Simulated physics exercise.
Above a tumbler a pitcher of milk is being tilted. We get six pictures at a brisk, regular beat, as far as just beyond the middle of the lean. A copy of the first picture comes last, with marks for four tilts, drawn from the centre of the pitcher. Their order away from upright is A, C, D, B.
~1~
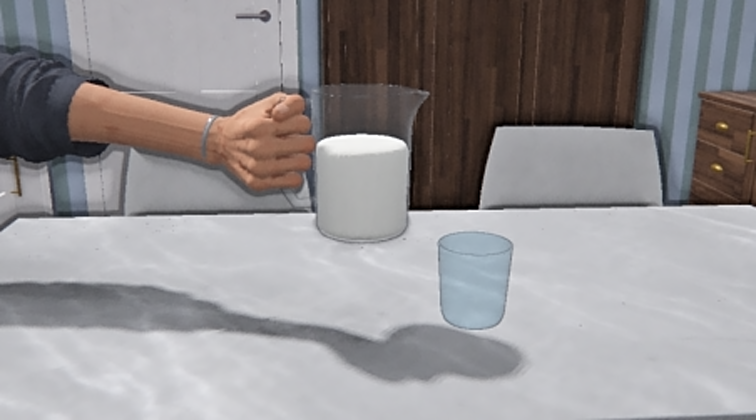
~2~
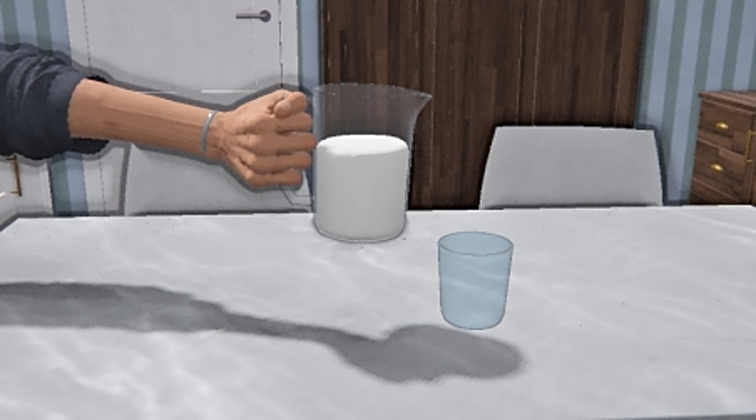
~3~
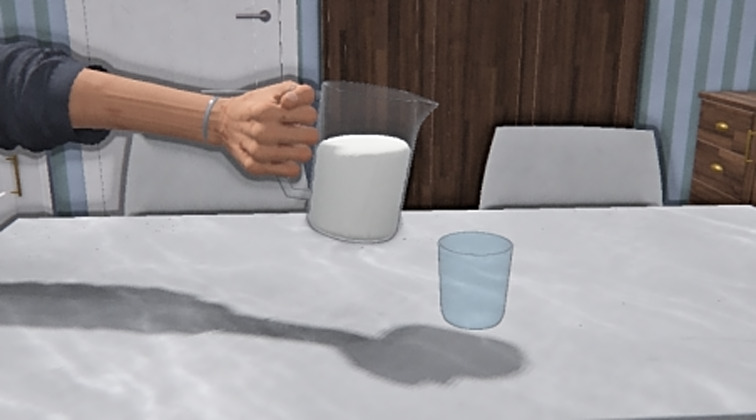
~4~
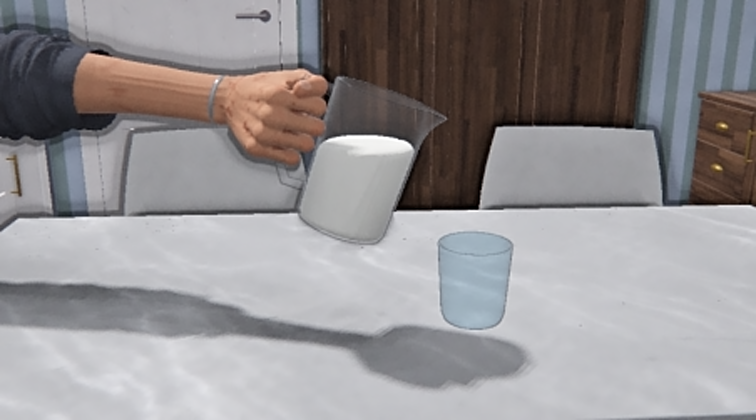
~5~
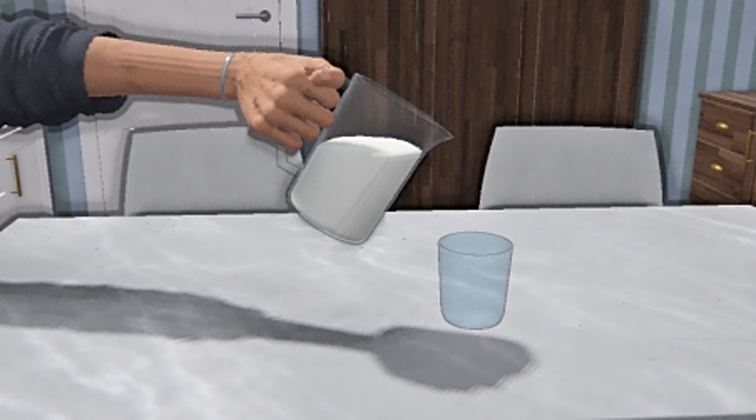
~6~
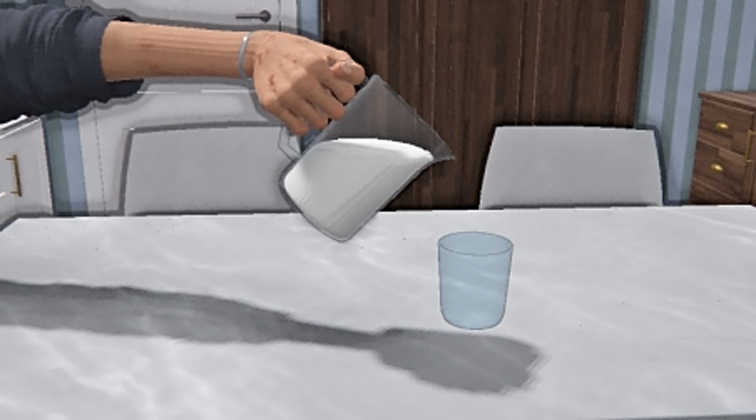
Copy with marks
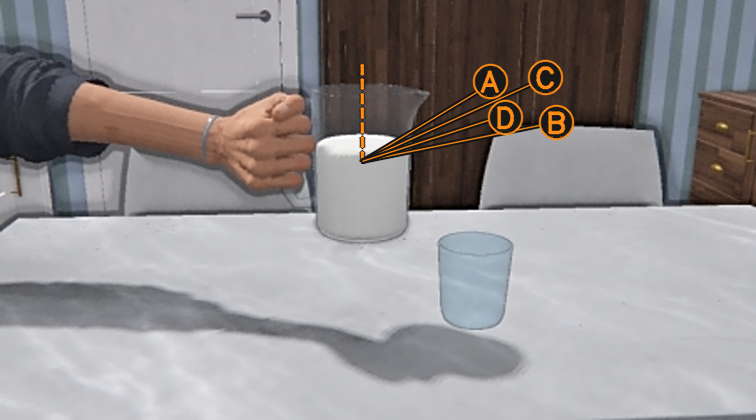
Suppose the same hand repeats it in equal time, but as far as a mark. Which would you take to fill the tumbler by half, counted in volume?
Tilt C does it best.
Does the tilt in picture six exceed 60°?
No.
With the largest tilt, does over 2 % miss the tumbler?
Yes.
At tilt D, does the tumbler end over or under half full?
Over half.
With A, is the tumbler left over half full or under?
Under.
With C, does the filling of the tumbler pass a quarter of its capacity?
Yes, it does.
On the marked copy, A at (476, 92); B at (540, 125); C at (529, 84); D at (488, 120).
Choosing A, the tumbler ends with about 27 % of what it can hold.
Choosing B, the tumbler ends with about 79 % of what it can hold; 14 % of the milk is spilt.
Choosing C, the tumbler ends with about 49 % of what it can hold.
Choosing D, the tumbler ends with about 72 % of what it can hold; 3 % of the milk is spilt.
